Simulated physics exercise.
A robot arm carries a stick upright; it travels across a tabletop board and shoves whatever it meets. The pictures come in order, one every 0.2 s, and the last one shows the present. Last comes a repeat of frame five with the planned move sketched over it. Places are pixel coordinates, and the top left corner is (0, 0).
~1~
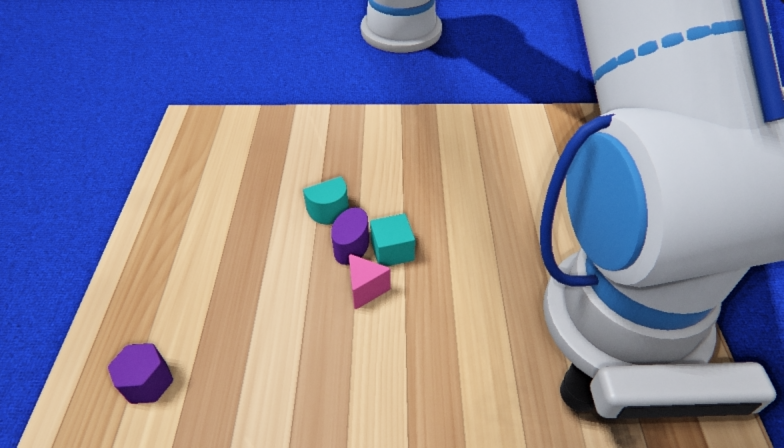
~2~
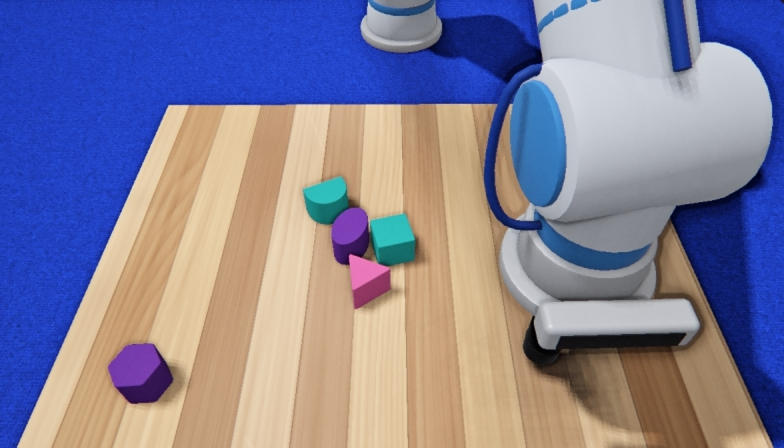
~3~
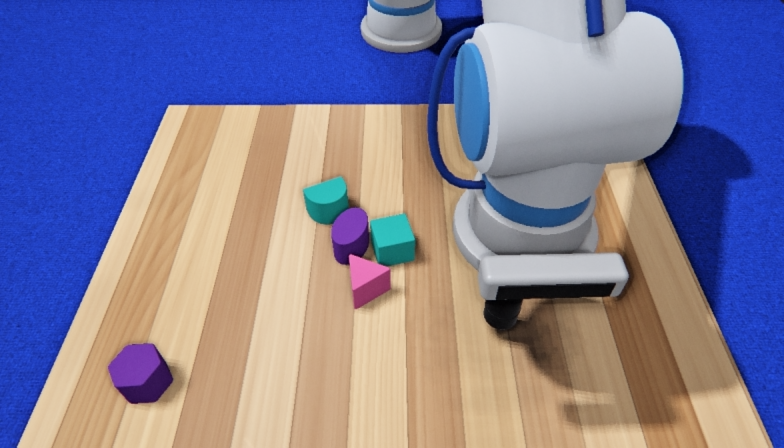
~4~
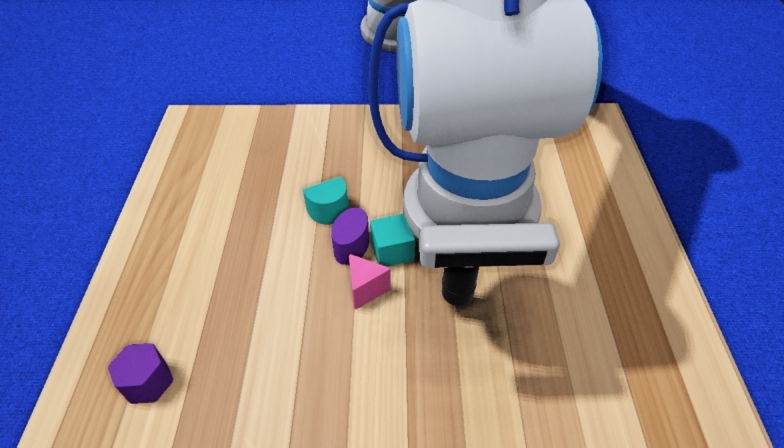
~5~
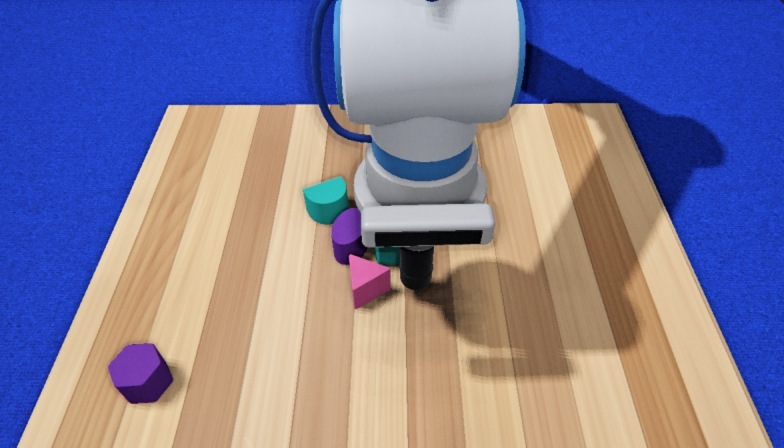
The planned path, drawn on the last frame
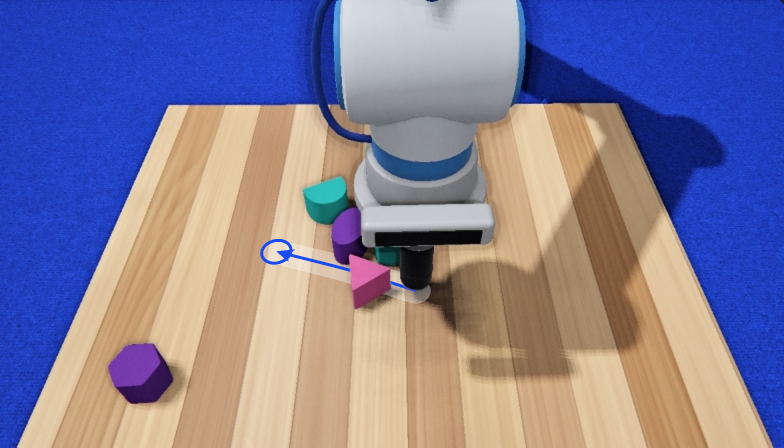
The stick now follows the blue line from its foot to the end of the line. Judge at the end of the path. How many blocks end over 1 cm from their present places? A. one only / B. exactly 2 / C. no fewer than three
I'll go with B - exactly 2.
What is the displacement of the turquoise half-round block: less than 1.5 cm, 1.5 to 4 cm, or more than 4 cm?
It is going to finish within 1.5 cm of where it is now.
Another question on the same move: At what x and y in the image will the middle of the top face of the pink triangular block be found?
It comes to (315, 267).
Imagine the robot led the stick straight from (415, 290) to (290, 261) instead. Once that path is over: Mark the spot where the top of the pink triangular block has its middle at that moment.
Answer: (304, 269).
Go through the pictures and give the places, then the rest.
In the first picture, stick's lower end (578, 395); turquoise half-round block (327, 190); purple oval (350, 225); pink triangular block (364, 270); turquoise square piece (392, 230).
In the second picture, stick (540, 350); blocks still.
In the third picture, stick (500, 316); blocks still.
In the fourth picture, stick (458, 294); blocks still.
In the fifth picture, stick (416, 278); turquoise half-round block (327, 190); purple oval (350, 225); pink triangular block (364, 270); turquoise square piece hidden.
Drawn move, from (415, 290) to (276, 252).
The first path, step by step. One third of the way, stick (367, 263); pink triangular block (336, 269), turned 55° anticlockwise.
Two thirds of the way, stick (319, 250); purple oval (337, 218), turned 50° clockwise; pink triangular block (315, 267).
At the end, stick (273, 239); turquoise half-round block still; purple oval (337, 218), turned 50° clockwise; pink triangular block (315, 267), turned 125° anticlockwise; turquoise square piece still.
